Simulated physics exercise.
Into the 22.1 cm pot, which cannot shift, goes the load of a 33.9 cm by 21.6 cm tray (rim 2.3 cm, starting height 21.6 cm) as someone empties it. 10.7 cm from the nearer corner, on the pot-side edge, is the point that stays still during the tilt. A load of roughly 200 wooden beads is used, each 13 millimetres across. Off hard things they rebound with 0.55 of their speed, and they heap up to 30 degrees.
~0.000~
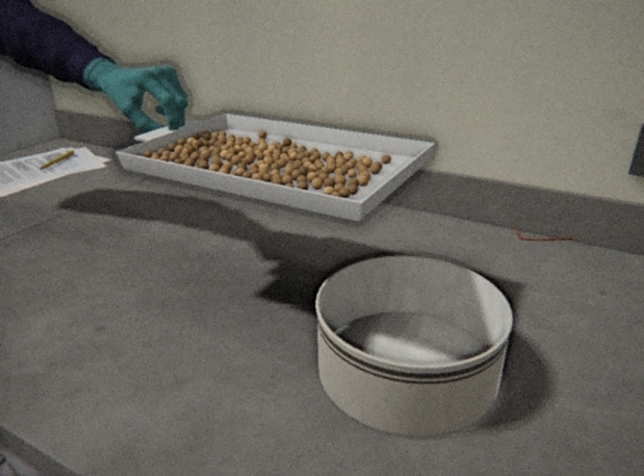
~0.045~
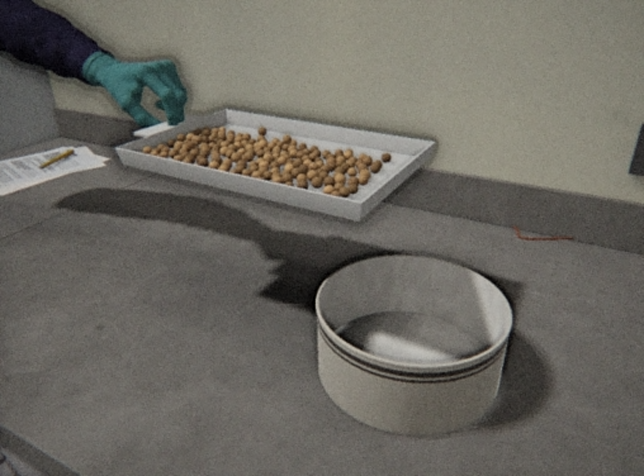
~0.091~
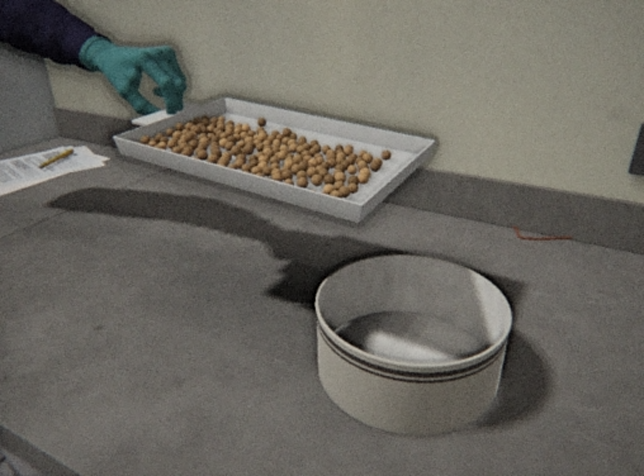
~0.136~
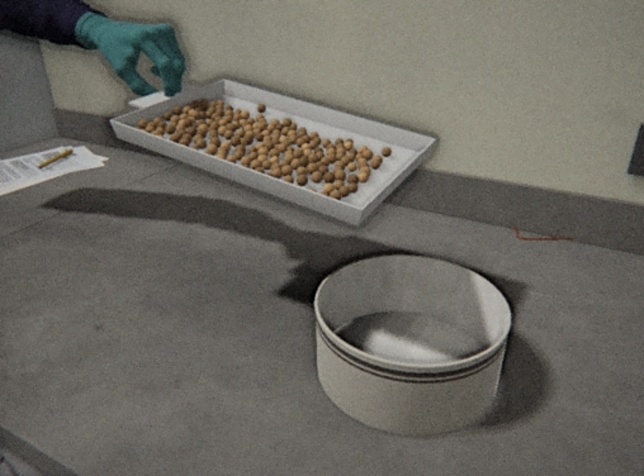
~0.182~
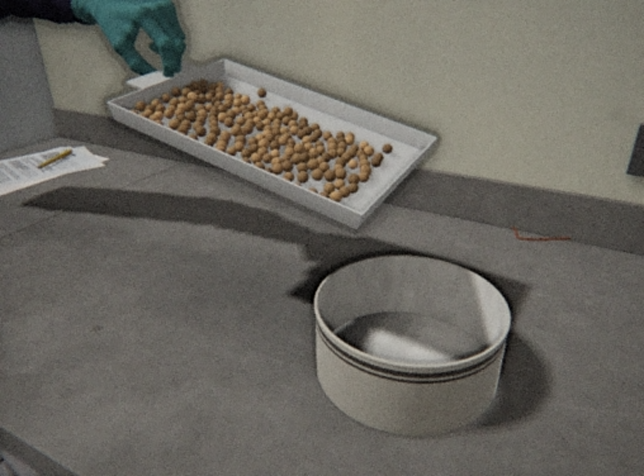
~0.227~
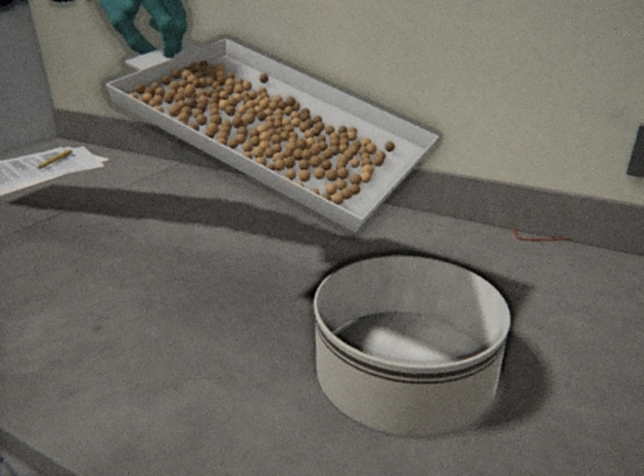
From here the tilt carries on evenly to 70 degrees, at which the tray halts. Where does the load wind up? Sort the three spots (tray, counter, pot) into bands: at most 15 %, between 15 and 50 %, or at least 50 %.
Tray: 15 to 50 %; counter: Up to 15 %; pot: 50 % or more.
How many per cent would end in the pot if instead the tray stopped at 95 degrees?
You'd end up with some 95 % in the pot.
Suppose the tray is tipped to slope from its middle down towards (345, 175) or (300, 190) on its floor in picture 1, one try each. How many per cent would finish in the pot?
Around 35 % for the first direction, around 65 % for the second.
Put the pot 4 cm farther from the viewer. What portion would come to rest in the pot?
In that case some 45 per cent.
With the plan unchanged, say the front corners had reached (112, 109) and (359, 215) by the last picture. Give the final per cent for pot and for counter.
Pot 55; counter 5.
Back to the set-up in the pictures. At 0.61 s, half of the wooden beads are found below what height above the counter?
I'd say near 28 cm.
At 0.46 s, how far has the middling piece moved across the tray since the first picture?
6 cm.
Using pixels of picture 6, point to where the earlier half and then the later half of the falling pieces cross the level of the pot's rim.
(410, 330) first, (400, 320) later, roughly.
After 0.46 s, tilt 45 degrees; the tray holds 100 %, the pot 0 %.
After 0.61 s, tilt 62 degrees; the tray holds 100 %, the pot 0 %.
After 0.89 s, tilt 70 degrees; the tray holds 50 %, the pot 35 %.
In the end, at 2.2 s, tray 35 %, counter 5 %, pot 60 %.
